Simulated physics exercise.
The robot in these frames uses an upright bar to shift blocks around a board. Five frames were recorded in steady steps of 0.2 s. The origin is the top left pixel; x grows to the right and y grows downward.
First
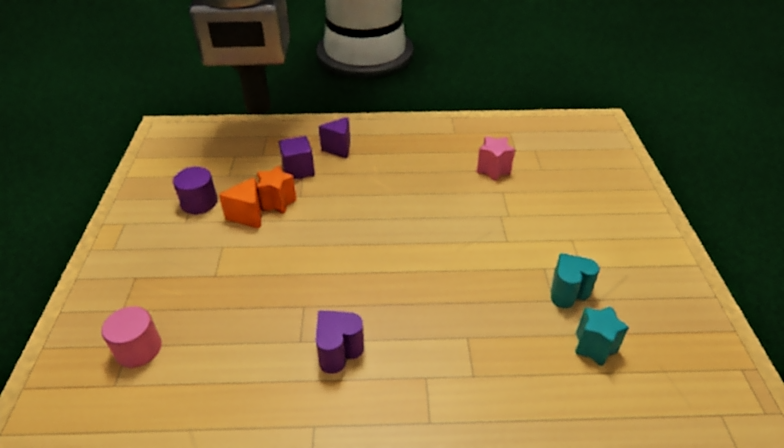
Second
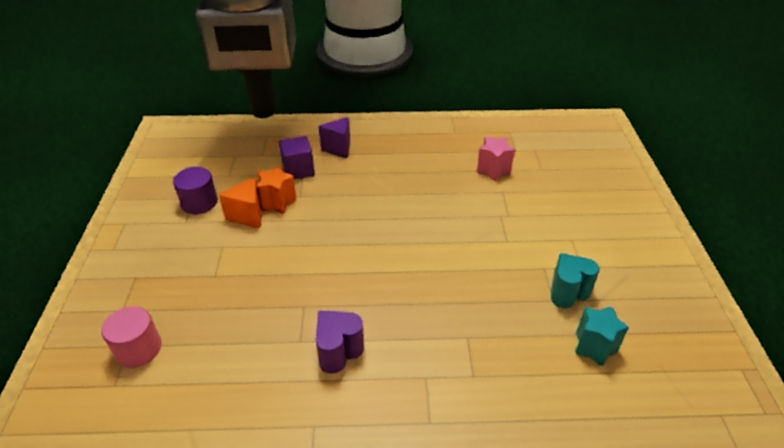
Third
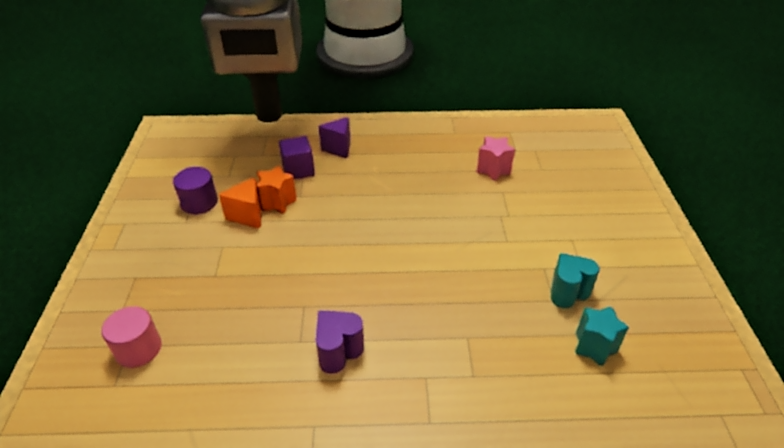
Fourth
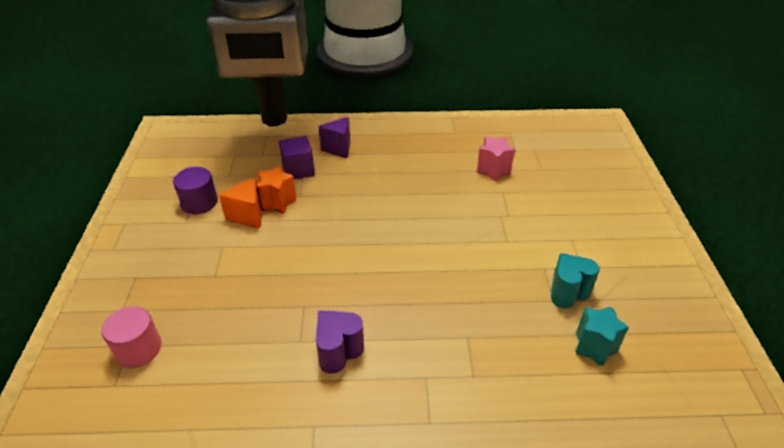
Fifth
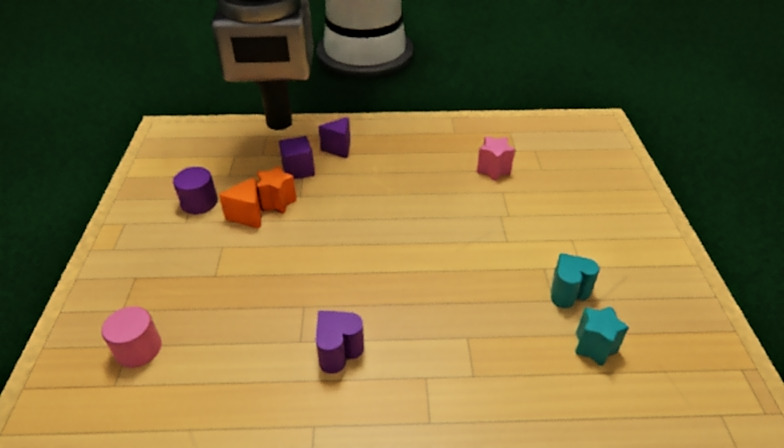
In the video, a robot's upright bar at the back edge of a wooden board shifts slightly right and toward the viewer, nearing a purple square block, while the purple, orange, pink and teal blocks all stay still.
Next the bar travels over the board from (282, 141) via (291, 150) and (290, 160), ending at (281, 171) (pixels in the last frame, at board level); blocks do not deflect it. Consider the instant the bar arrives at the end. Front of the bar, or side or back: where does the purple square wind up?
It is no longer ahead.
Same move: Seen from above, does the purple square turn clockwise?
Short answer: No.
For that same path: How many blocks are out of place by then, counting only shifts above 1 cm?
I expect one block to move.
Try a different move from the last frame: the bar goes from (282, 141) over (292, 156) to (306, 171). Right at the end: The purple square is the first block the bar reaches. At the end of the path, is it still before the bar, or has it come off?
As far as I can tell, the purple square is still leading the way in front of the bar.
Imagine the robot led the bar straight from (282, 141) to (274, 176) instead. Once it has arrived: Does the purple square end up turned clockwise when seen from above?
Going by the path, no.
What follows on the original path. Halfway along, bar (289, 137); nothing pushed yet.
At the end, bar (278, 153); orange star block unmoved; purple square (295, 159), turned 40° anticlockwise.
